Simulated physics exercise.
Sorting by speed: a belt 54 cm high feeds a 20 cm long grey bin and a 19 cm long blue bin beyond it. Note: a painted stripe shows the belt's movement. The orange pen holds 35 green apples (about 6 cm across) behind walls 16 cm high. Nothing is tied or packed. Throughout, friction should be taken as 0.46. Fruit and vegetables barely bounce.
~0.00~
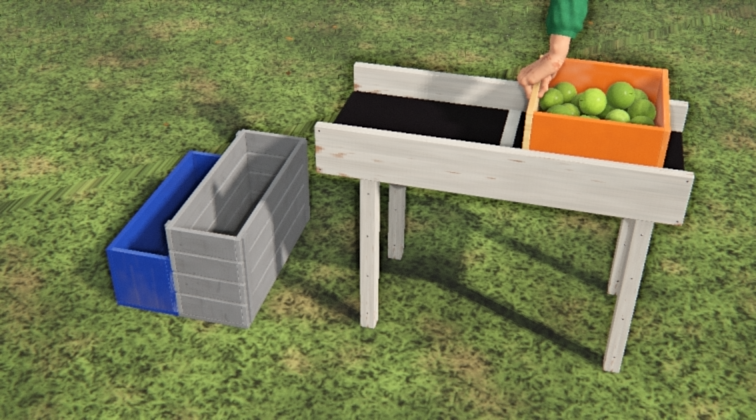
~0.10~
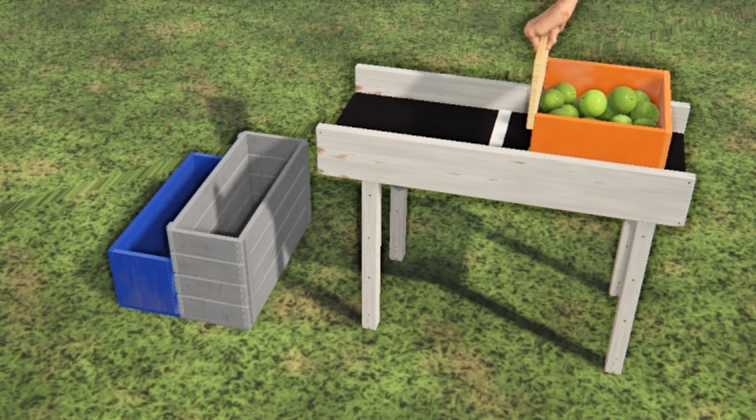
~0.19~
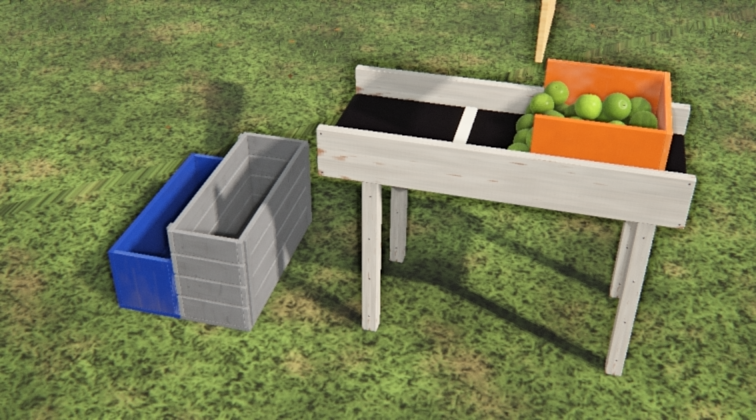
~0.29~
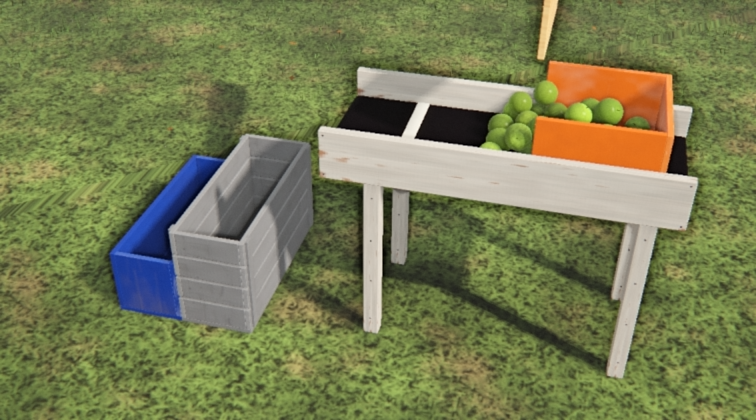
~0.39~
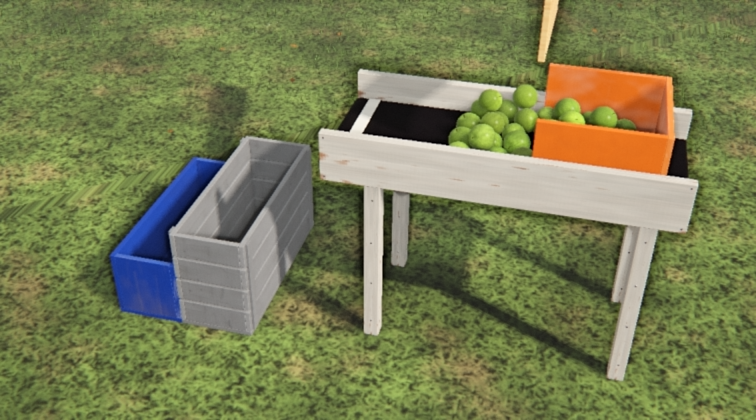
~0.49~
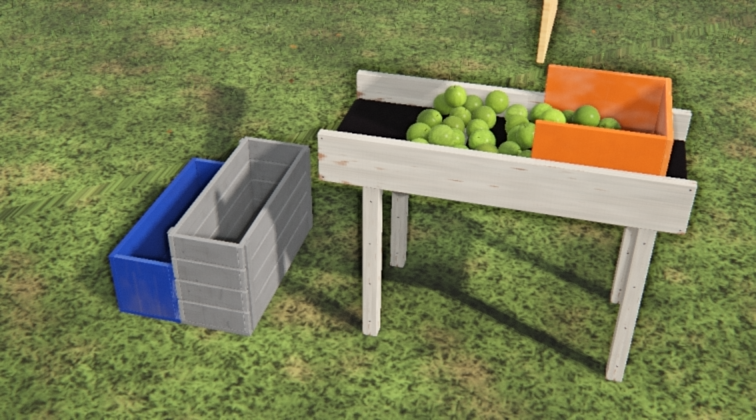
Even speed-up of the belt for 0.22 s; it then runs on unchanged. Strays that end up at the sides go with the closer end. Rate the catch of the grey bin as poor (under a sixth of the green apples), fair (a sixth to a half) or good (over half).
The catch is good.
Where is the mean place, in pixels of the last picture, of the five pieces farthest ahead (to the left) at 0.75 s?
They are centred near (315, 120).
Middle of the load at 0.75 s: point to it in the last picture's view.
Estimated centre in the last picture: (410, 121).
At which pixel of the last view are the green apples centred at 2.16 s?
The centre sits near (248, 264).
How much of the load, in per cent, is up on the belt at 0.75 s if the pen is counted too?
Estimate: Close to 80 per cent.
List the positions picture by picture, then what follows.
In the first picture (places track the rim corner closest to us here), orange pen (664, 129); grey bin (235, 238); belt travel 0 cm; all still inside.
The second picture shows orange pen (666, 131); belt travel 3 cm.
The third picture shows orange pen (666, 132); belt travel 12 cm; 3 out, the lowest apple at (518, 156).
The fourth picture shows orange pen (668, 134); belt travel 25 cm; 9 out.
The fifth picture shows orange pen (668, 137); belt travel 39 cm; 16 out, the lowest apple at (514, 135).
The sixth picture shows orange pen (667, 138); grey bin (238, 245); belt travel 53 cm; 21 out, the lowest apple at (510, 153).
After 0.75 s, 4 still in the orange pen, 24 on the belt and 7 in the air.
After 1.09 s, 16 in the grey bin, 9 on the belt and 10 in the air.
After 1.56 s, 30 in the grey bin, 2 on the belt and 3 in the air.
Final count (at 2.16 s), 33 in the grey bin and 2 on the ground short of the grey bin. Asked share, 33 of 35, 94 per cent.
